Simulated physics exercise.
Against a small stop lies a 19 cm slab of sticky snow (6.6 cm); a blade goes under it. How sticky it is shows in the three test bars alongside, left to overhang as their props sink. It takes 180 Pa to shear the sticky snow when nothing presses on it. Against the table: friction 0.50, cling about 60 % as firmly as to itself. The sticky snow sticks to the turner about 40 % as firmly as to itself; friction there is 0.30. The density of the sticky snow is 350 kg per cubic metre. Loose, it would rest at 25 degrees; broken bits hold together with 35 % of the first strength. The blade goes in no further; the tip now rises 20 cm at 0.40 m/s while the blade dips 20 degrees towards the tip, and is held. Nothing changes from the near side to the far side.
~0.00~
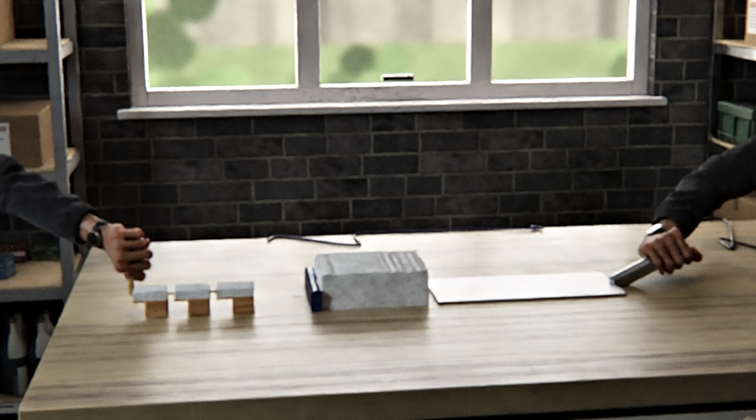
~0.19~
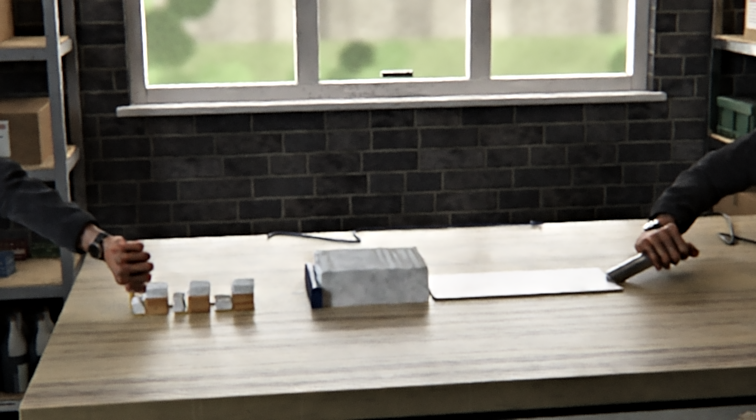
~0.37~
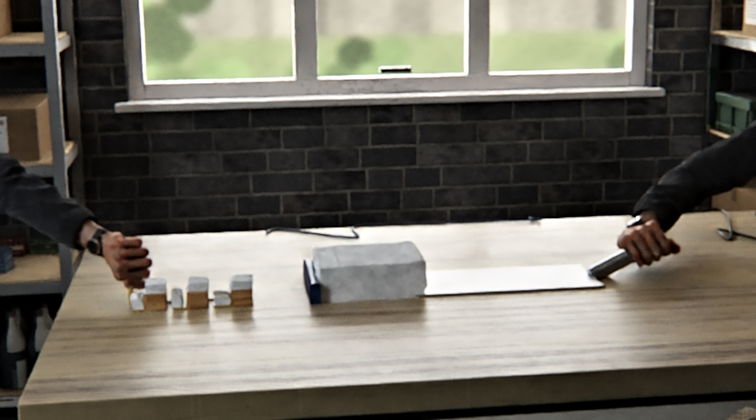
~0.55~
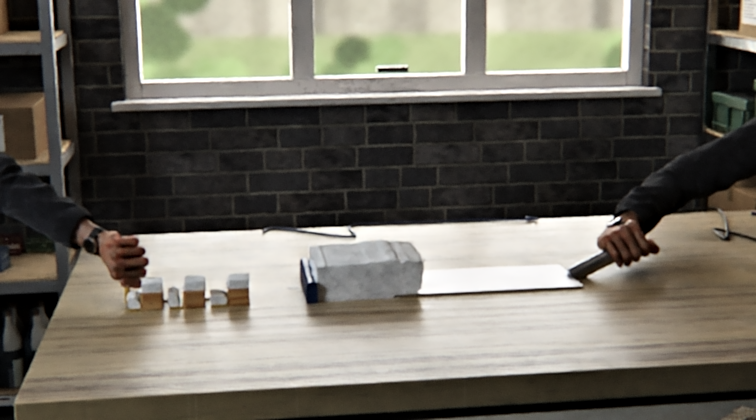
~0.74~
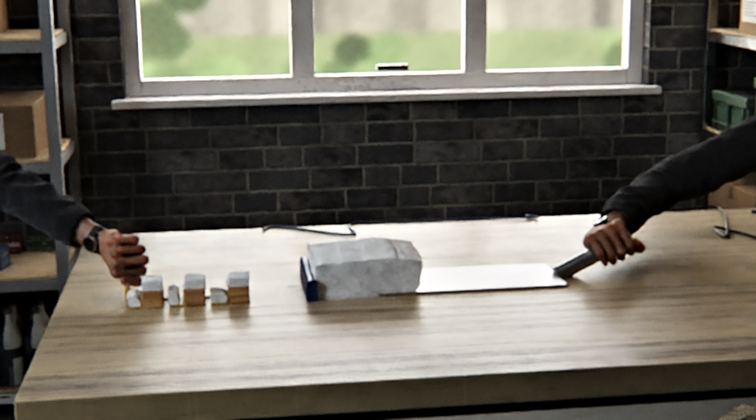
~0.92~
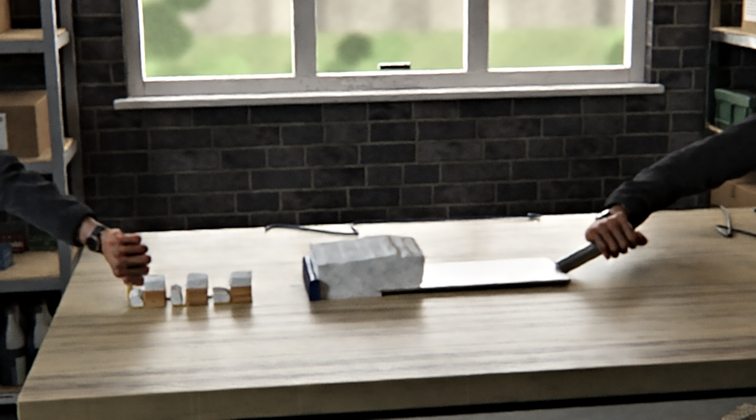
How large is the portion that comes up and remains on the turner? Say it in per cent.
About 25 %.
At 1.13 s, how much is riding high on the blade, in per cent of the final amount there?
Some 50 per cent.
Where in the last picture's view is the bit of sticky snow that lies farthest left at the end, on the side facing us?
Near (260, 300).
By 1.13 s, the tip is 8.5 cm up.
By 1.38 s, the tip is 18 cm up.
By 1.63 s, the tip is 20 cm up and 25 % is riding high on the blade.
By 1.88 s, the tip is 20 cm up and 25 % is riding high on the blade.
By 2.10 s, at the end, the tip is 20 cm up and 25 % is riding high on the blade.
